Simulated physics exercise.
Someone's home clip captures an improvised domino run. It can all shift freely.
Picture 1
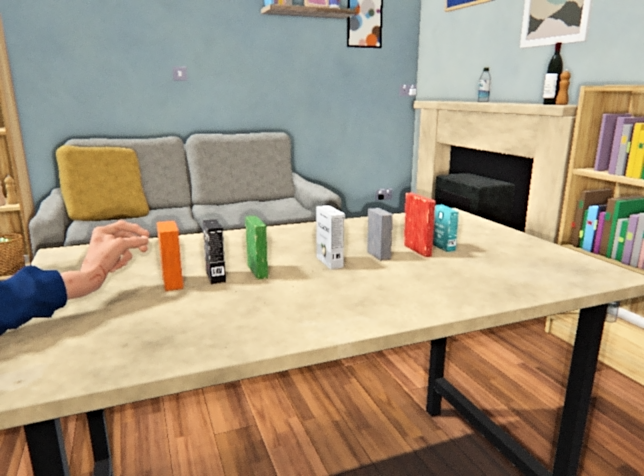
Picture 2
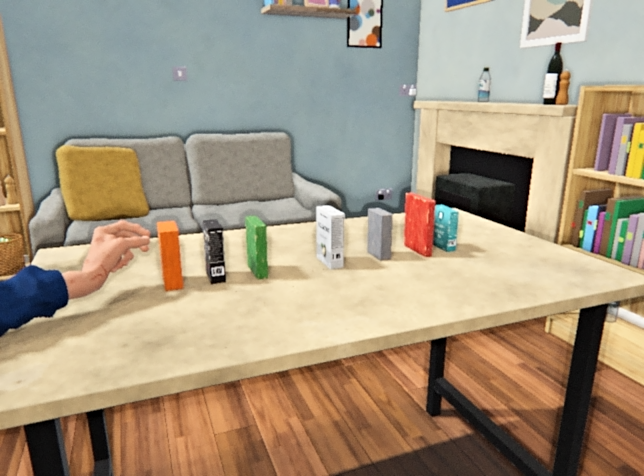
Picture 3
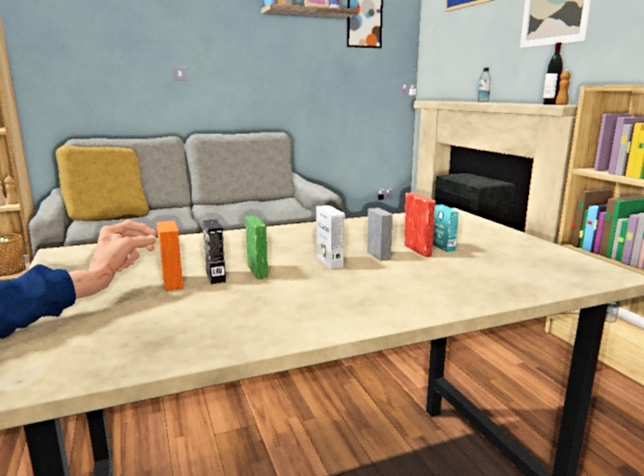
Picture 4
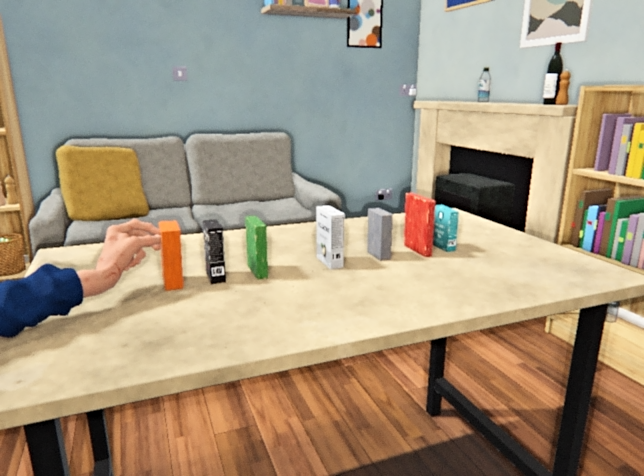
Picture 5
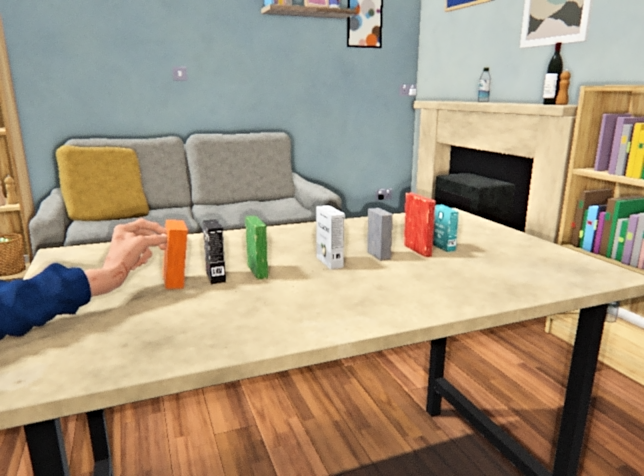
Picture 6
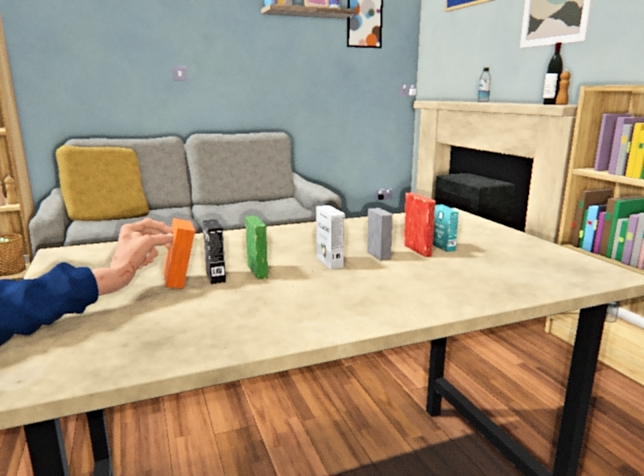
In a living room, a hand pushes an orange block, tilting it toward a black packet.
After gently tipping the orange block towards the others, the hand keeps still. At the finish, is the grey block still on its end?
Yes.
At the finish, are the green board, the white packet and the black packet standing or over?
Result - green board down, white packet up, black packet down.
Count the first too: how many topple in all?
3.
Then, 0.30 s on from there, orange block 50° over; black packet turned 29° from how it was put.
Then, 0.40 s on from there, orange block 59° over; black packet turned 47° from how it was put; green board turned 19° from how it was put.
Then, 0.50 s on from there, orange block 68° over; black packet turned 70° from how it was put; green board turned 65° from how it was put.
In the end, toppled on the table, green board and black packet; the other 3 unmoved. At the end, from the last picture's camera, grey block near (380, 234).
